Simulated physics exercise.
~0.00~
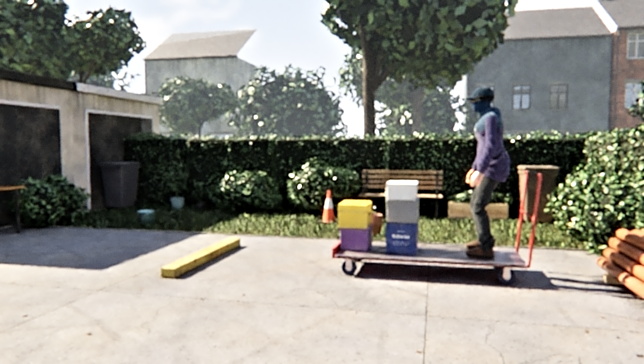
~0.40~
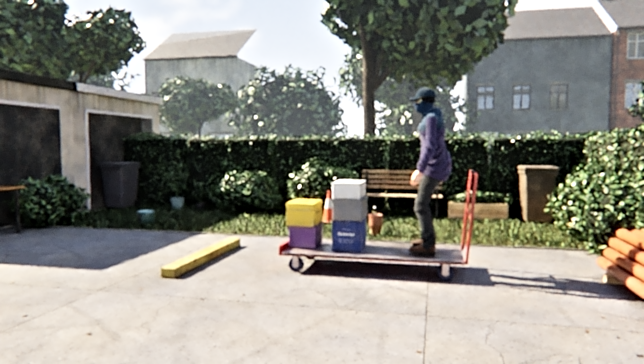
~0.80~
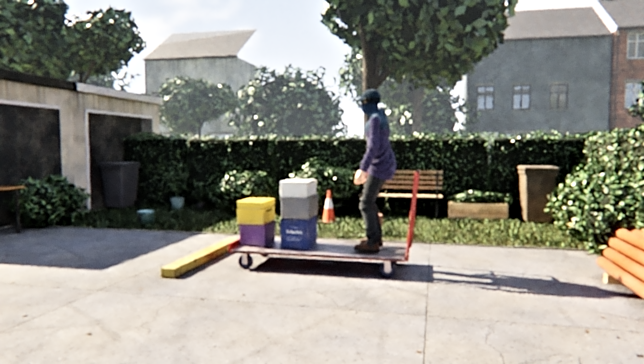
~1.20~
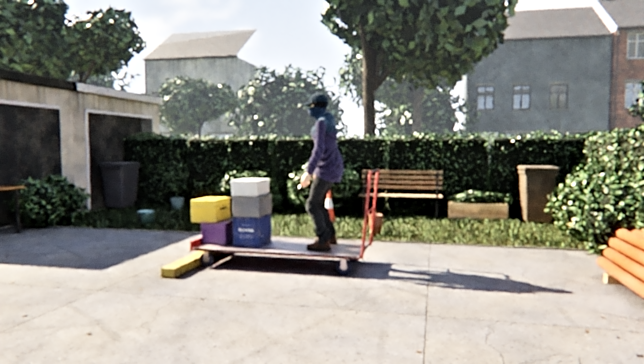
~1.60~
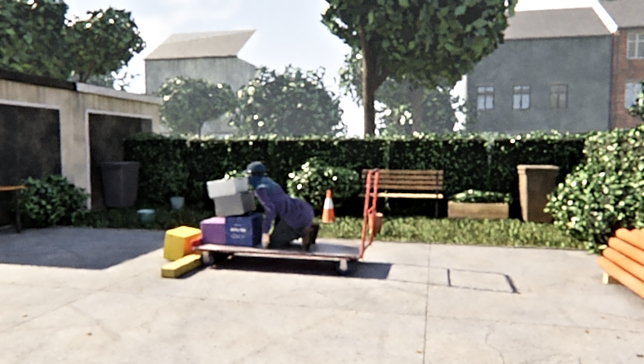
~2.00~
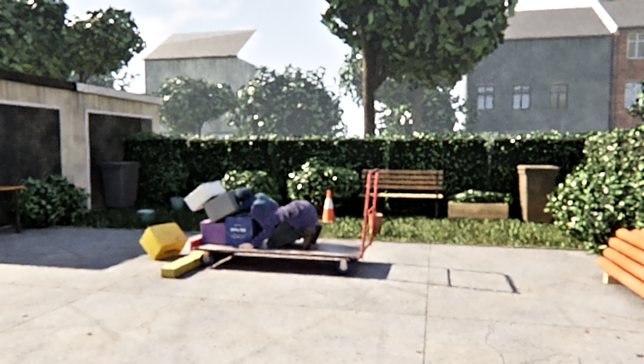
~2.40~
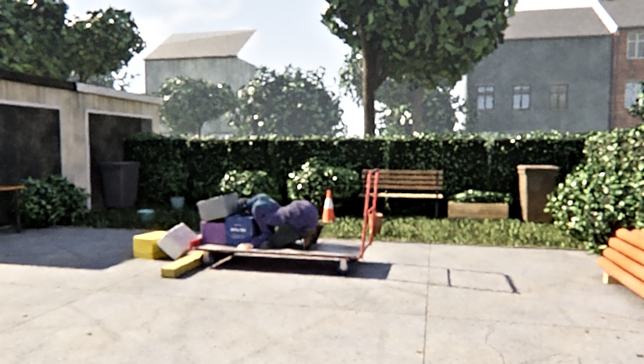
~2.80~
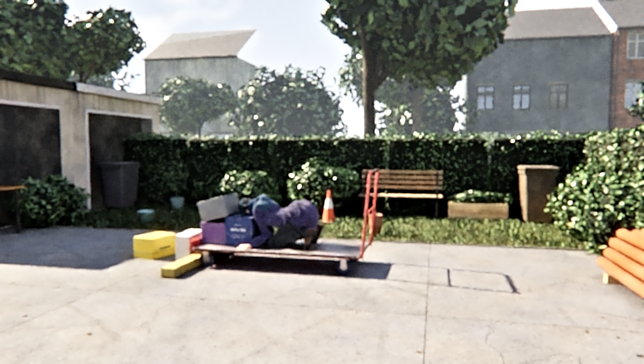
A person stood on a flat cart rolling left with stacked boxes until it stopped dead at a yellow kerb, then crumpled forward onto the load; a yellow box and a white one tumbled off the front, while the rest stayed aboard.
